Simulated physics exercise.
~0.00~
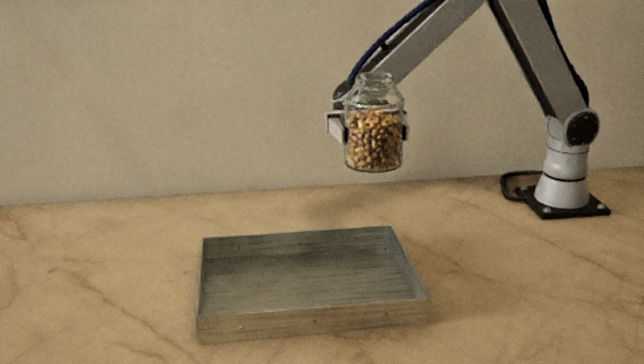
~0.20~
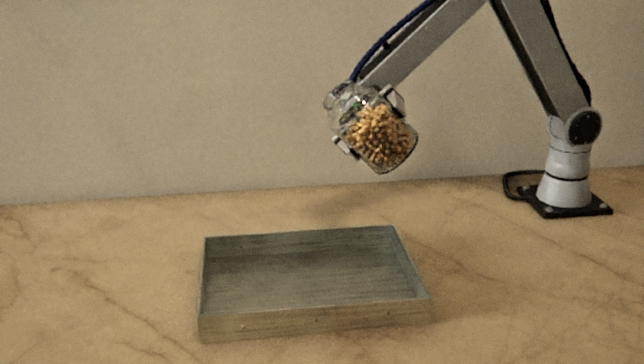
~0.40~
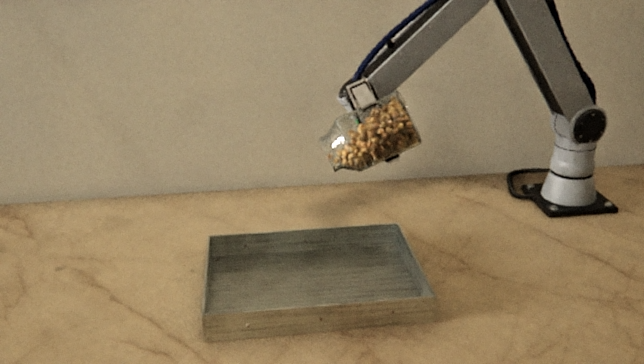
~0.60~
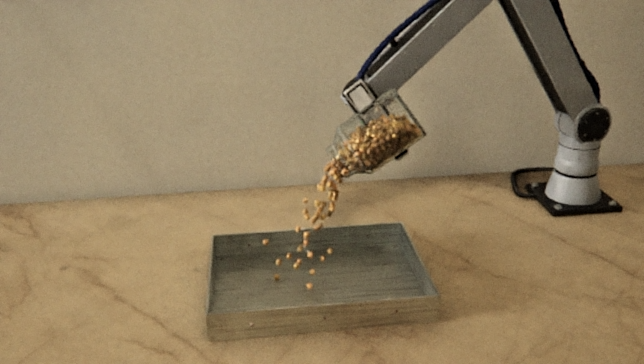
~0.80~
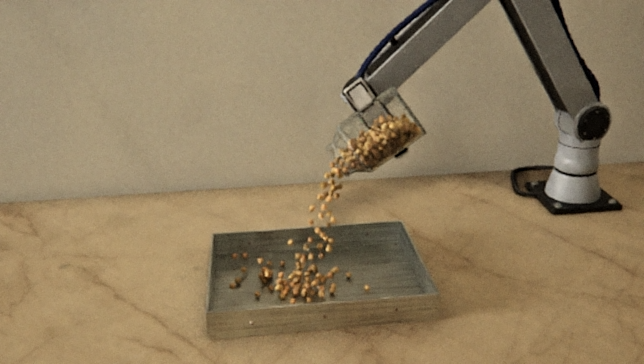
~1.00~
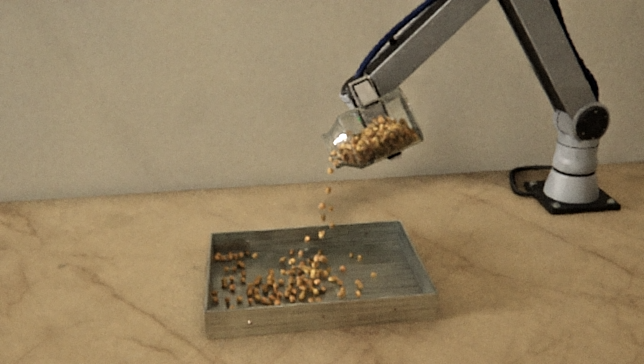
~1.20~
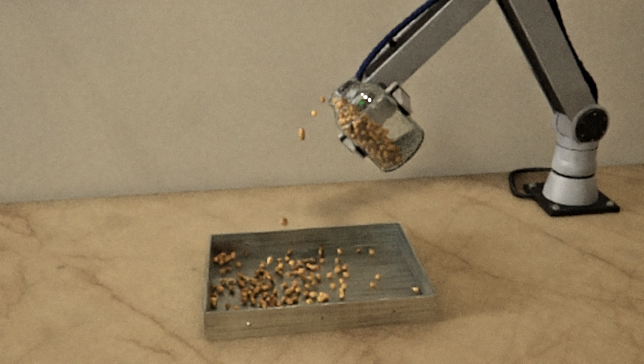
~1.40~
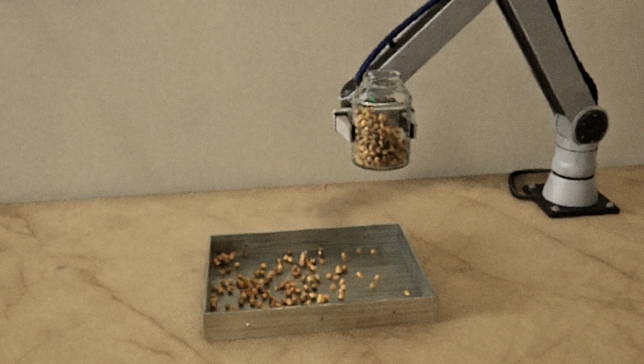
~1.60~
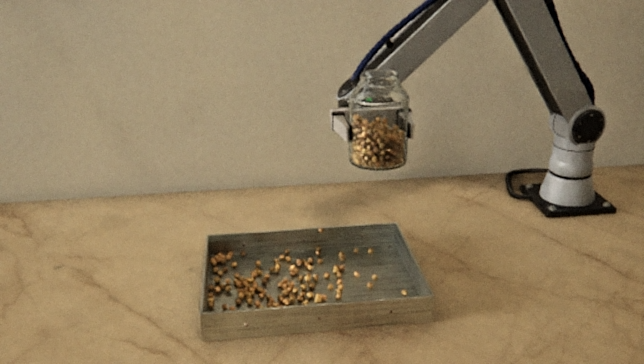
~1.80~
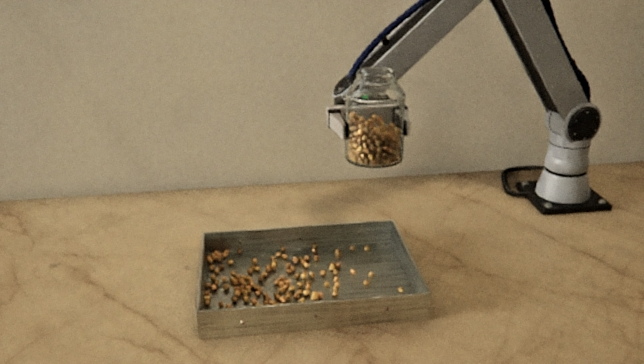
On a marbled tabletop, a robot arm tipping a glass jar, spilling some dried chickpeas into a grey tray, then righting it still partly full.
